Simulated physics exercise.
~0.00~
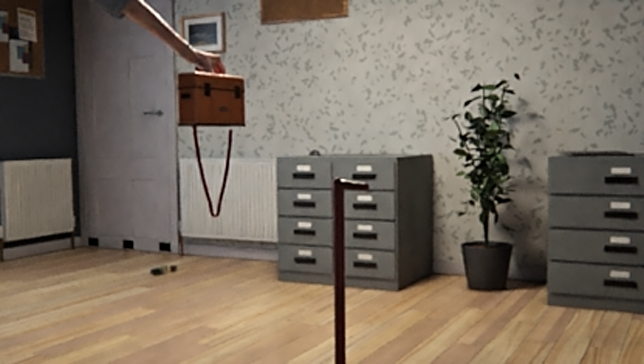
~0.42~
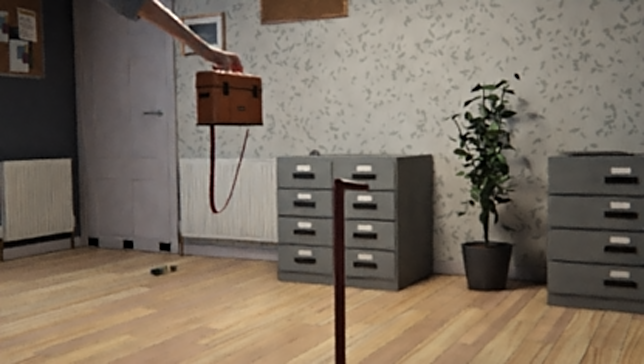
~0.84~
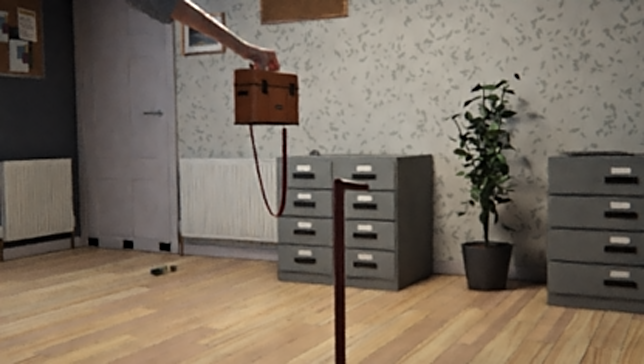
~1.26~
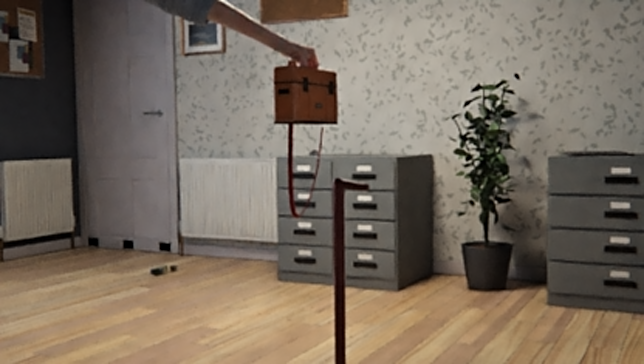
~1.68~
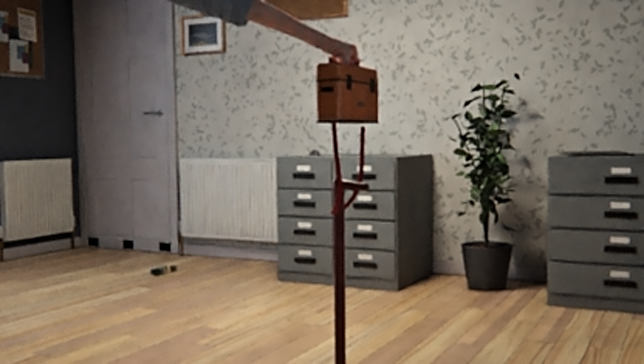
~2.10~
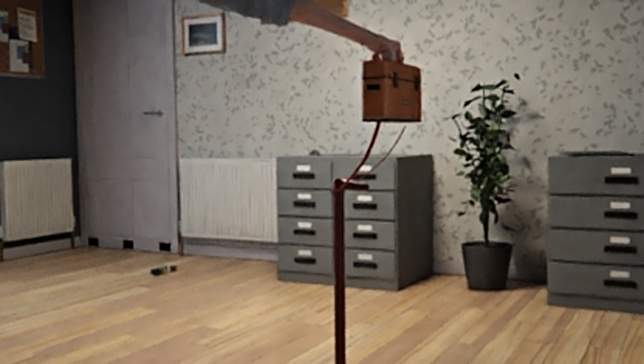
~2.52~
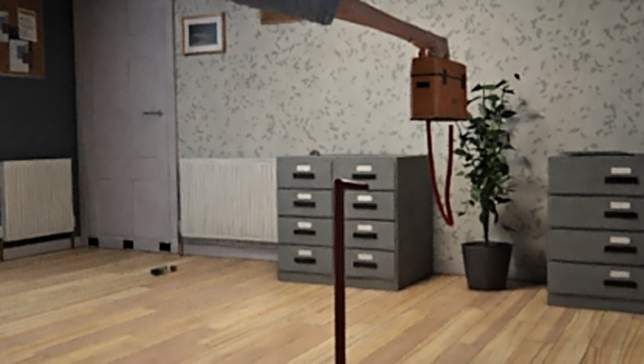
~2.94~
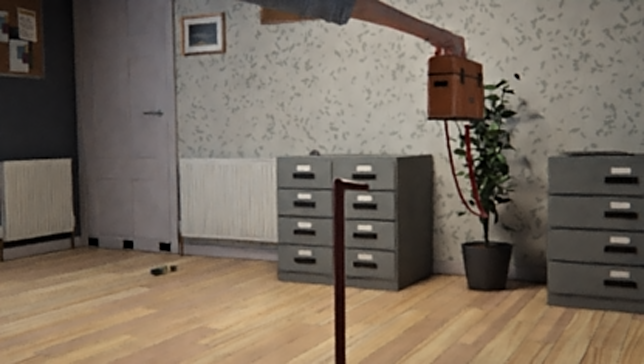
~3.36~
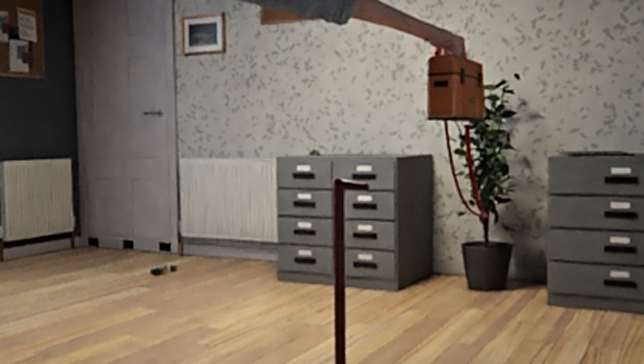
An orange case with a dark red strap hanging in a loop beneath it moves to the right, held from above by a hand reaching in from the upper left. It travels upright past a radiator and grey filing drawers toward a thin post with a small hook at its top. As the case passes over the post, the loop meets the hook area and briefly swings out of shape. The loop comes clear, and the arm carries the case on beyond the post. It stops in front of the potted plant, still held in the air, with the strap dangling freely.
